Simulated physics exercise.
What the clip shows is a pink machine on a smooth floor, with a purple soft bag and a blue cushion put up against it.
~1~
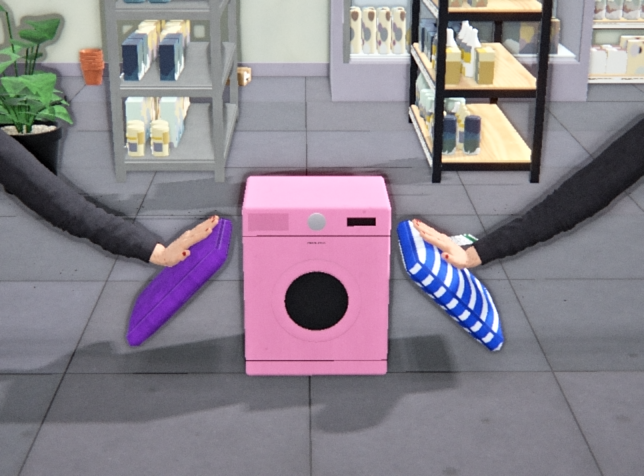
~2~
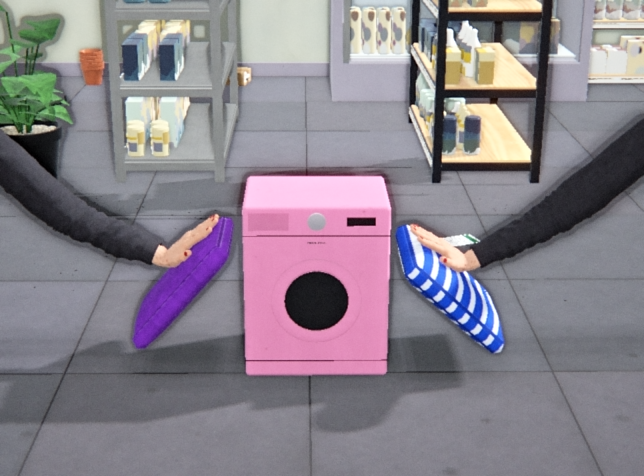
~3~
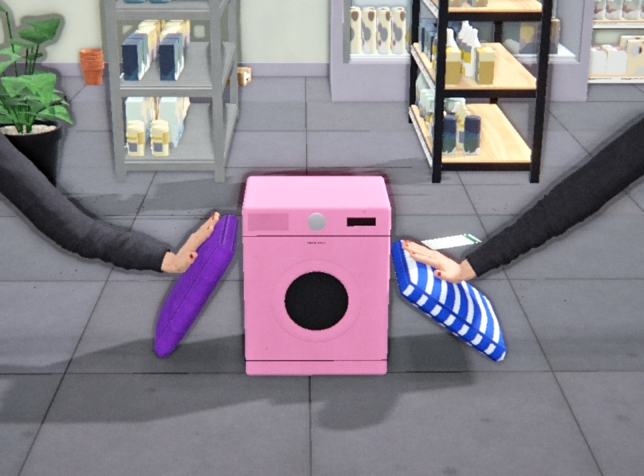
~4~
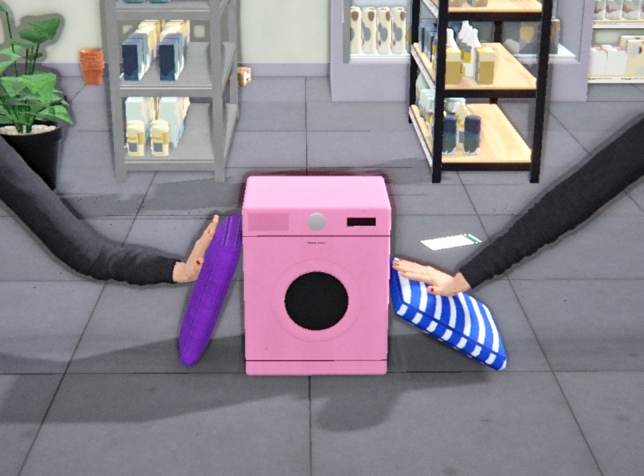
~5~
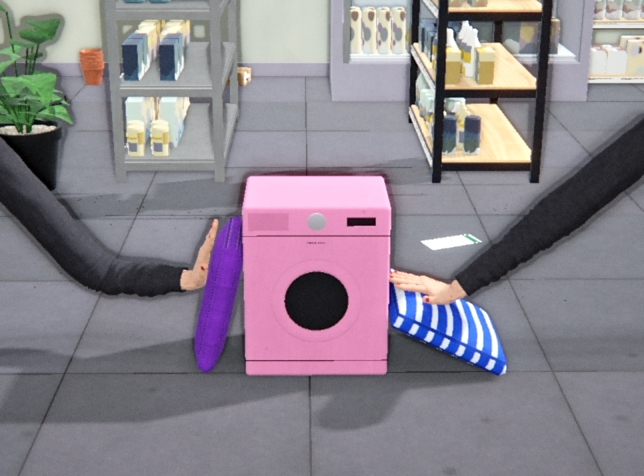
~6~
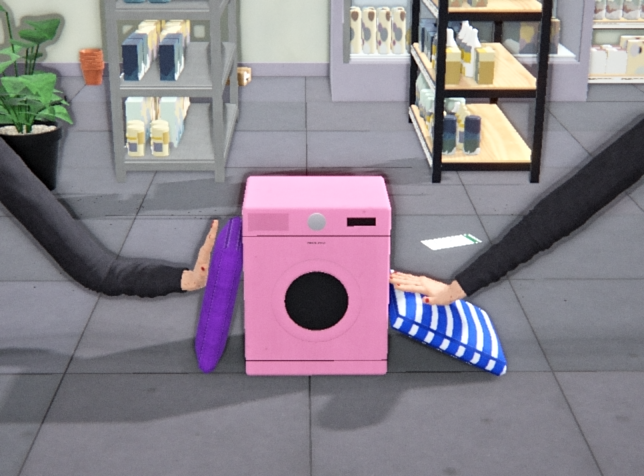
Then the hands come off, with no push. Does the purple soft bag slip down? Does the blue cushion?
Checking both, the purple soft bag does not slip, the blue cushion slips down.
Then, 0.24 s after the last picture, soft bag leaning near (222, 294); cushion flat on the floor near (448, 339).
Then, 0.44 s after the last picture, soft bag leaning near (222, 294); cushion flat on the floor near (445, 338).
At rest, soft bag leaning near (222, 294); cushion flat on the floor near (445, 339). The purple soft bag remains propped up and the blue cushion slips and lies down.
